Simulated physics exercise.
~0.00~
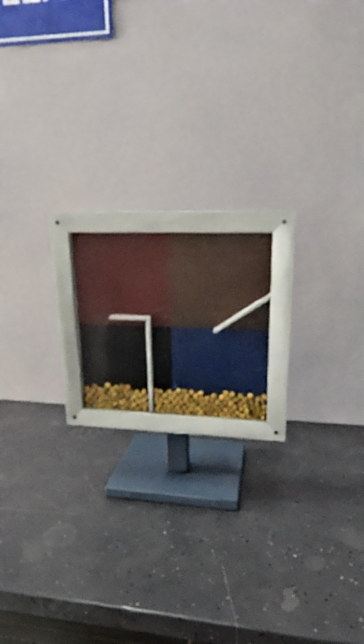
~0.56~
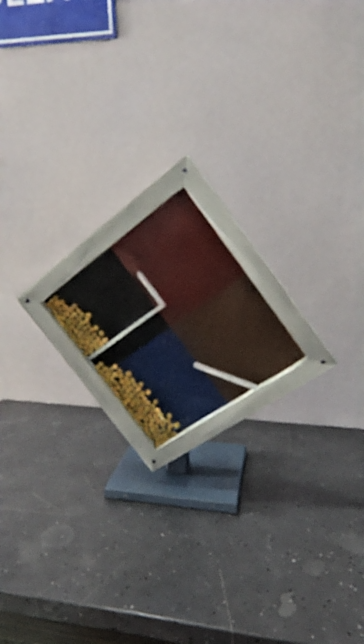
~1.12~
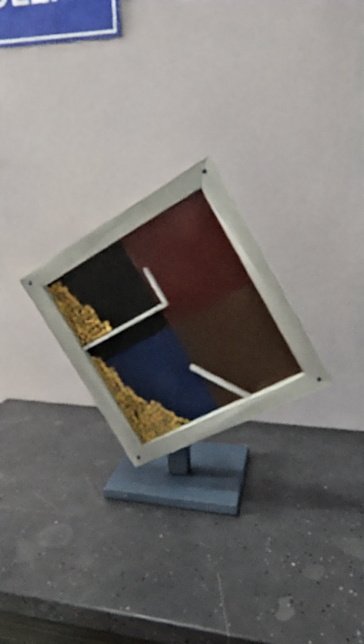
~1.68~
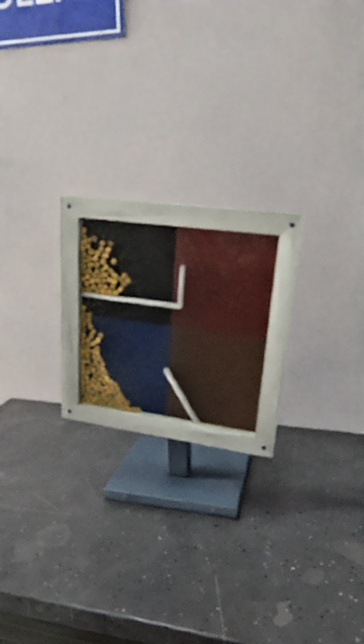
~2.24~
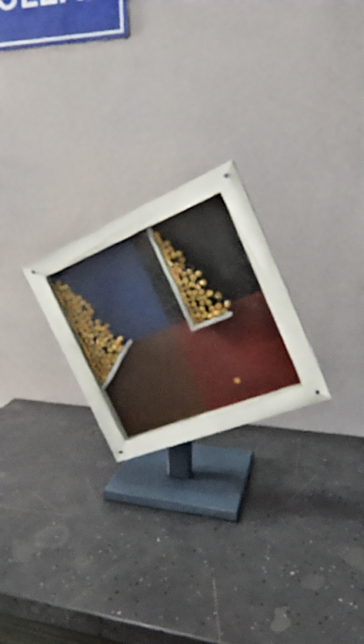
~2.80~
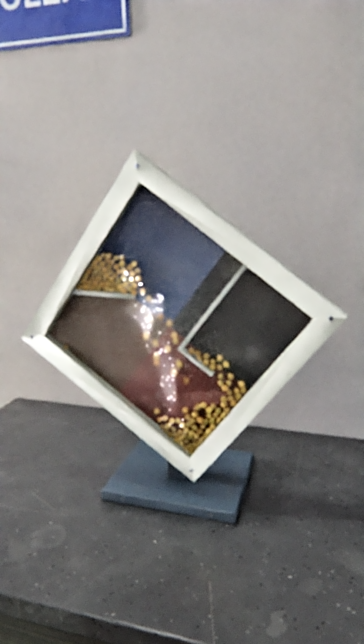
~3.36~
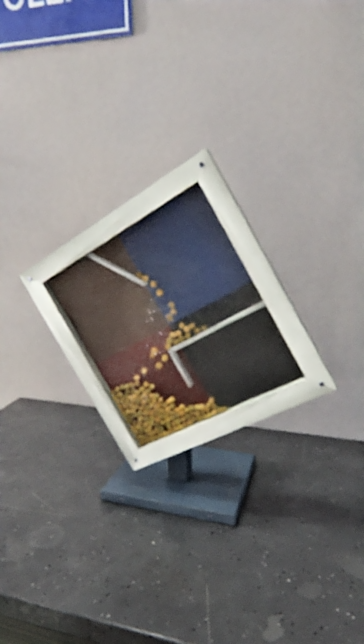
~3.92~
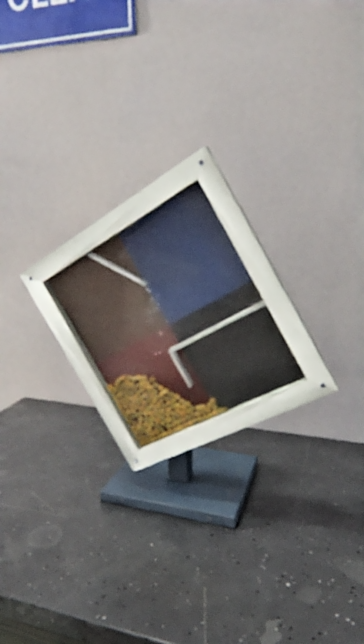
On a dark countertop, a four-coloured square case turning clockwise on its stand, its small beads spilling past ledges and settling in red.
